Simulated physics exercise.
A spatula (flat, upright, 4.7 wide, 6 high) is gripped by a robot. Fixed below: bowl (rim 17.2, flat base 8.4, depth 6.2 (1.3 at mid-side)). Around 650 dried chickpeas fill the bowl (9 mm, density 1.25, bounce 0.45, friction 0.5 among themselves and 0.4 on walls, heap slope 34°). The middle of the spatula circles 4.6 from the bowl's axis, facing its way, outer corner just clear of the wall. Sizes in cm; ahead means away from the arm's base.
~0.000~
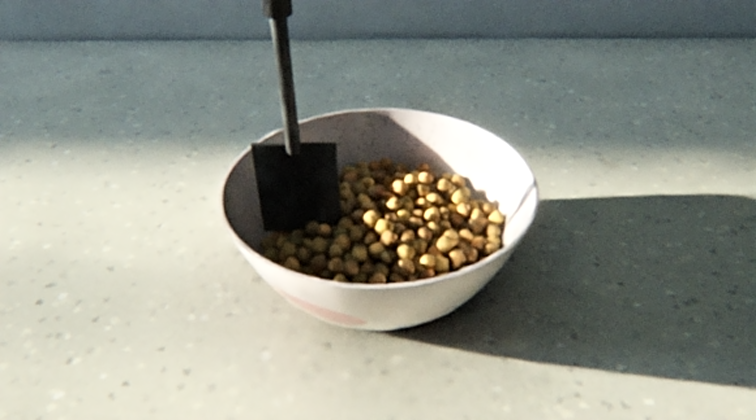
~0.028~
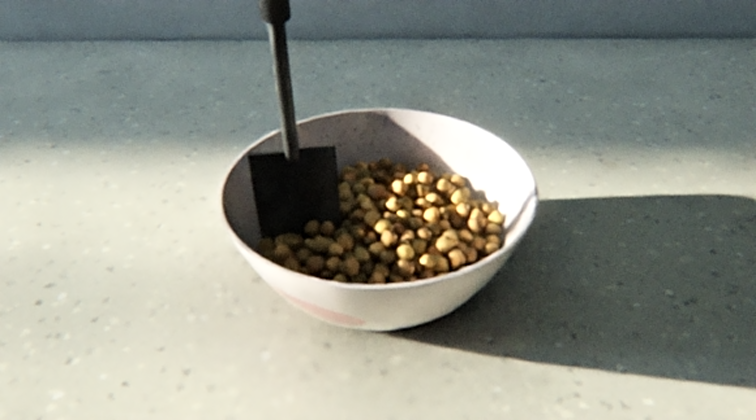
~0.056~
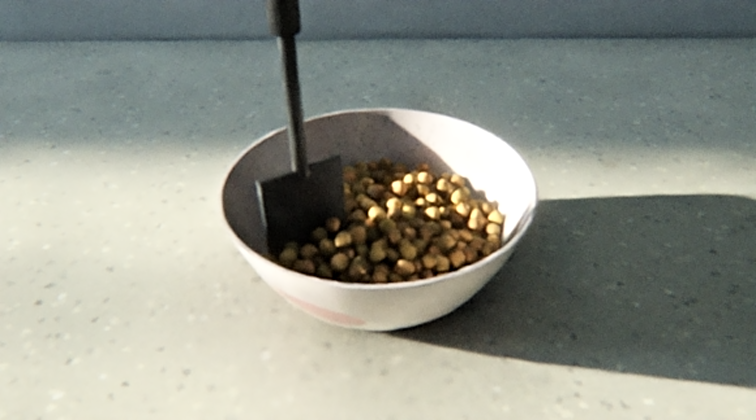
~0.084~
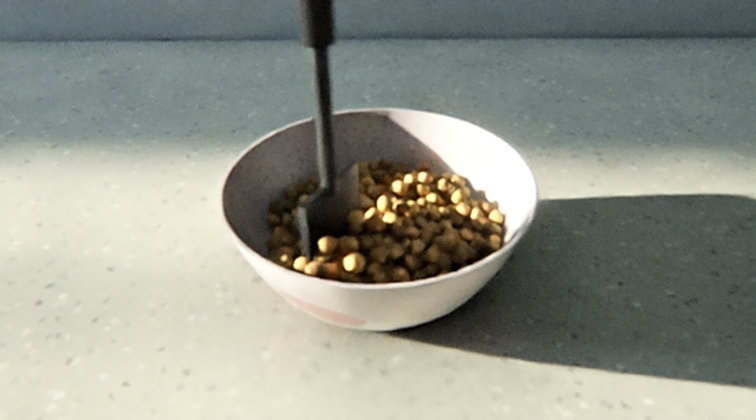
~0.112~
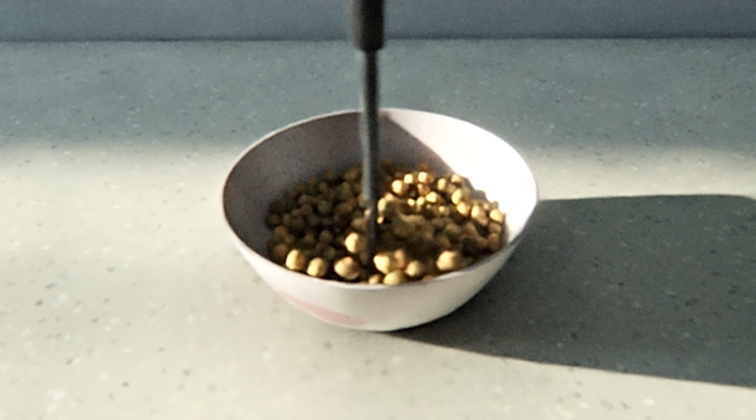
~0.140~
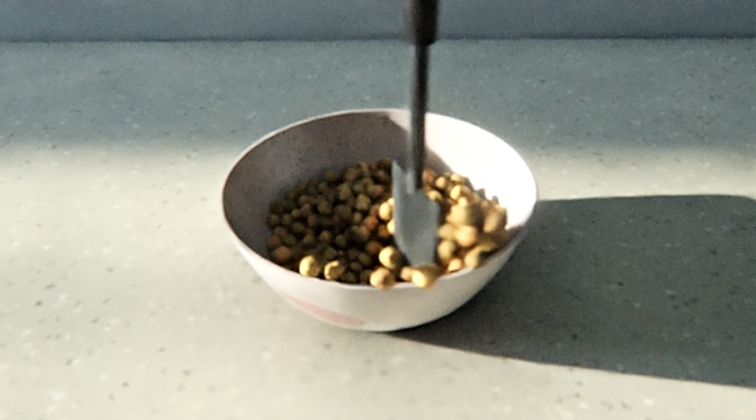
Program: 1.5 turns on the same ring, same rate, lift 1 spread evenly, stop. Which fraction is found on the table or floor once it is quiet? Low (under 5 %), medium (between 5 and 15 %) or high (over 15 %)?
A high share, over 15 %, ends on the table or floor.
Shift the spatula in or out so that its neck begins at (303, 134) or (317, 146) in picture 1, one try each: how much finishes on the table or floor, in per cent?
About 40 and 30 per cent.
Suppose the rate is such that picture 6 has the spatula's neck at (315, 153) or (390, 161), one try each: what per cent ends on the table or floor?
About 5 and 20 per cent.
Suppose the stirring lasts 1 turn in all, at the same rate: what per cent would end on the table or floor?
In that case some 20 per cent.
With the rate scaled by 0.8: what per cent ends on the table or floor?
Some 25 per cent.
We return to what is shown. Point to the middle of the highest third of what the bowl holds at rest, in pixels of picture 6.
Around (390, 236).
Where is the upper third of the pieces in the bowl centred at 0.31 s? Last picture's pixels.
At about (347, 173).
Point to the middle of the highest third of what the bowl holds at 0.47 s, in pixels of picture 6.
Near (373, 260).
After 0.31 s, 278° round, highest piece 11 above the table; 573 in the bowl, 22 on the table or floor, 59 in flight or on the tool.
After 0.47 s, 80° round, highest piece 11 above the table; 502 in the bowl, 109 on the table or floor, 43 in flight or on the tool.
After 0.76 s, 180° round, highest piece 7 above the table; 483 in the bowl, 171 on the table or floor.
After 1.46 s, 180° round, highest piece 4 above the table; 482 in the bowl, 172 on the table or floor.
In the end, 482 in the bowl, 172 on the table or floor. That is 26 % on the table or floor.
